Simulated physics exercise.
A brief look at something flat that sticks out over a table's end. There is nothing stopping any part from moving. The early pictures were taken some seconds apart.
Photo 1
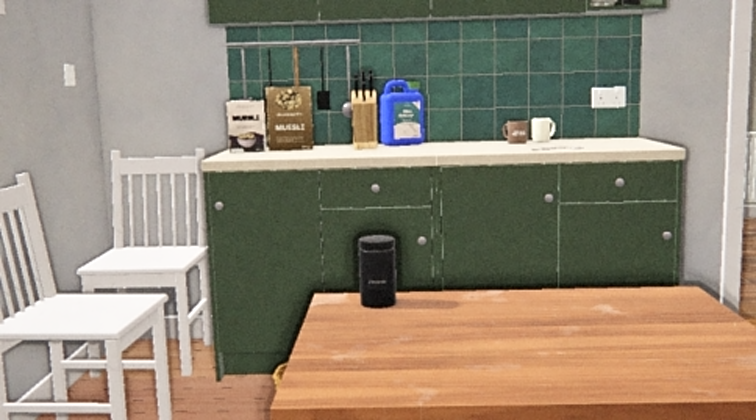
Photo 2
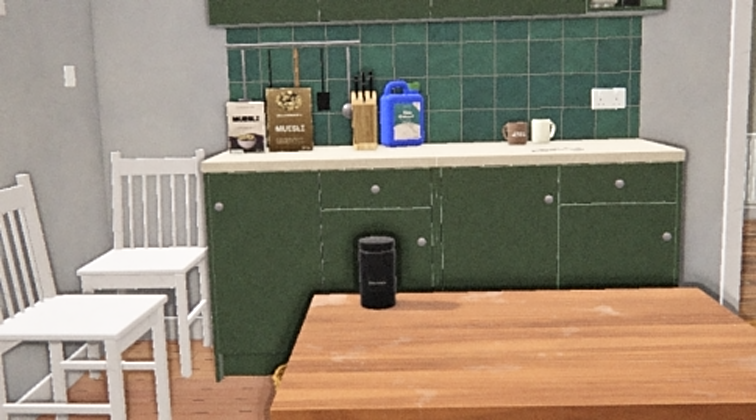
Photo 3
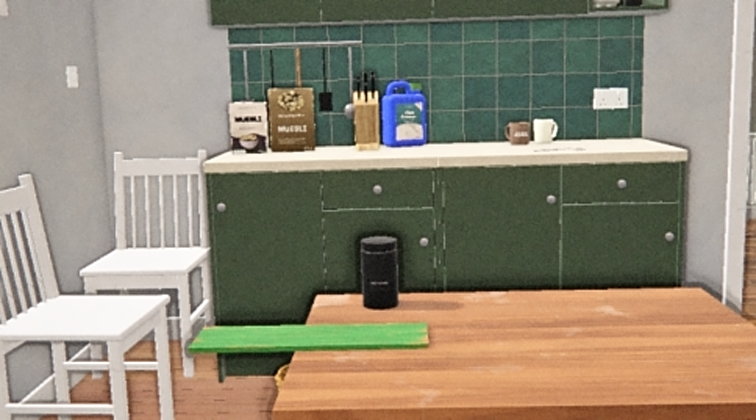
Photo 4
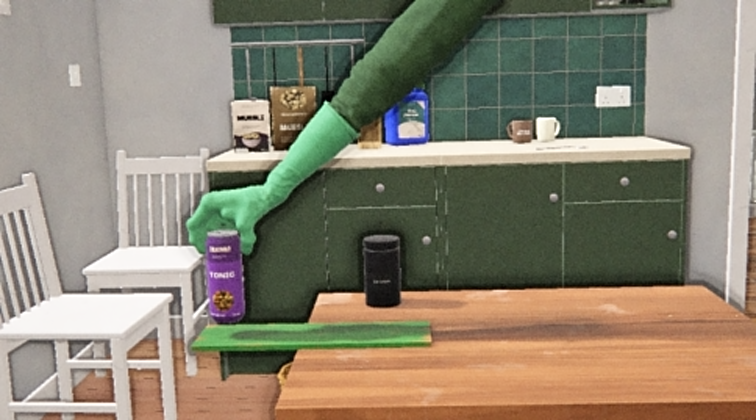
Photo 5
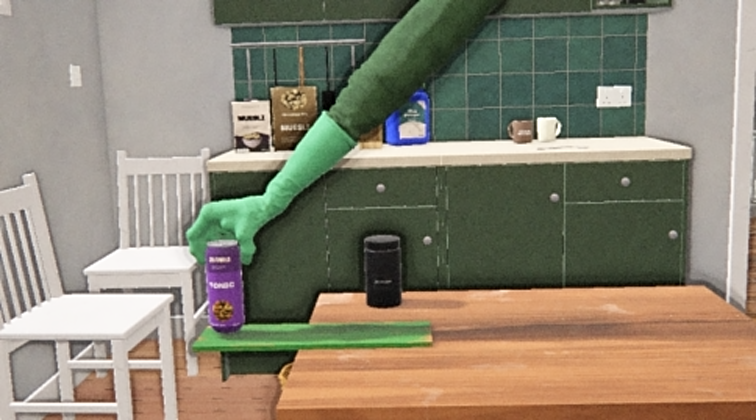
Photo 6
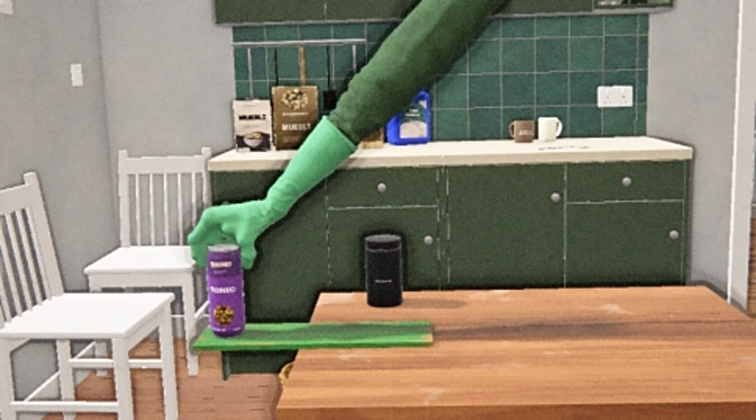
Green board appearing over the table's left end, then a green-gloved hand lowering a purple can onto its outer part.
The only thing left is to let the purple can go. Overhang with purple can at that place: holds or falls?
The result will most likely be a drop.
Then, 0.50 s on from there, green board and purple can now down on the floor or falling.
Then, 0.70 s on from there, things are still on the move.
In the end, down on the floor or falling, green board and purple can; black jar unmoved. The board comes down.
